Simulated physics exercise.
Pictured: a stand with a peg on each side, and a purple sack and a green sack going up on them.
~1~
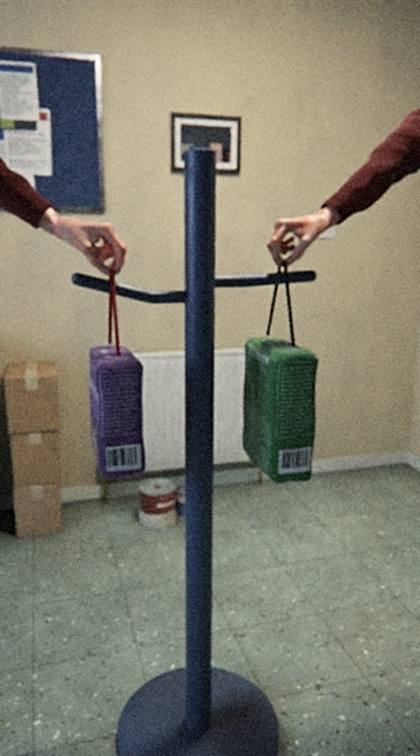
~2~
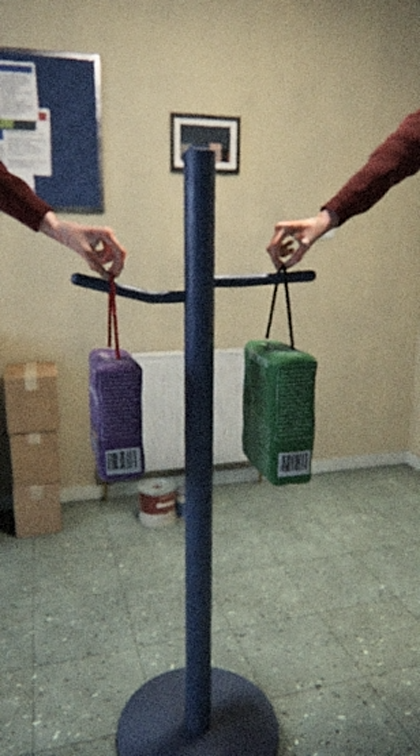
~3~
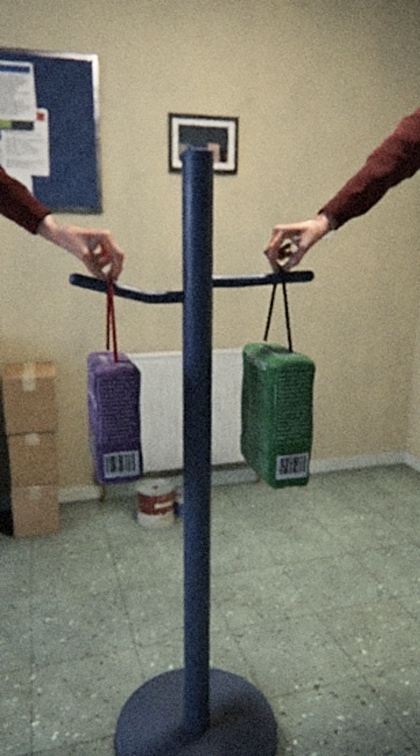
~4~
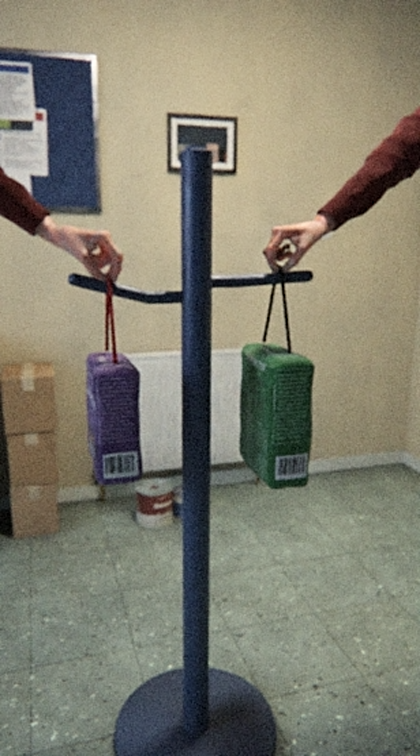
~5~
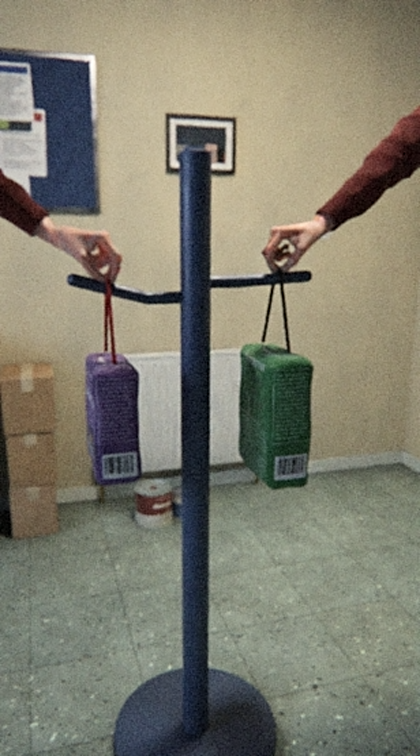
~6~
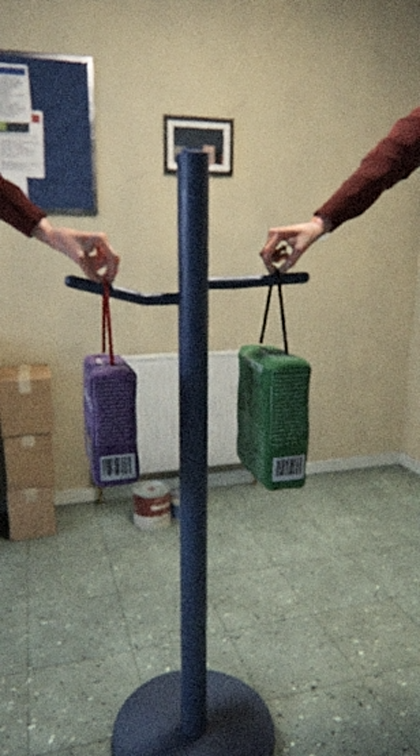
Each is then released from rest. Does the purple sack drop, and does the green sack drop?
Outcome: The purple sack is still hanging. The green sack is still hanging.
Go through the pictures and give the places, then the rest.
The first picture shows purple sack (116, 409); green sack (278, 407); left peg tip (78, 279); right peg tip (311, 276).
The second picture shows purple sack (116, 412); green sack (277, 410).
The third picture shows purple sack (114, 415); green sack (275, 413).
The fourth picture shows purple sack (113, 416); green sack (274, 413).
The fifth picture shows purple sack (112, 416); green sack (273, 414).
The sixth picture shows purple sack (110, 417); green sack (271, 415); left peg tip (71, 282), pointing up; right peg tip (304, 277), about level.
Then, 0.26 s later than the last view, purple sack hanging from its loop near (111, 418); green sack hanging from its loop near (270, 415).
Then, 0.46 s later than the last view, purple sack hanging from its loop near (115, 421); green sack hanging from its loop near (271, 417).
Then, 1.00 s later than the last view, purple sack hanging from its loop near (124, 421); green sack hanging from its loop near (268, 417).
Finally, purple sack hanging from its loop near (124, 422); green sack hanging from its loop near (270, 417). The purple sack holds on and the green sack remains on its peg.
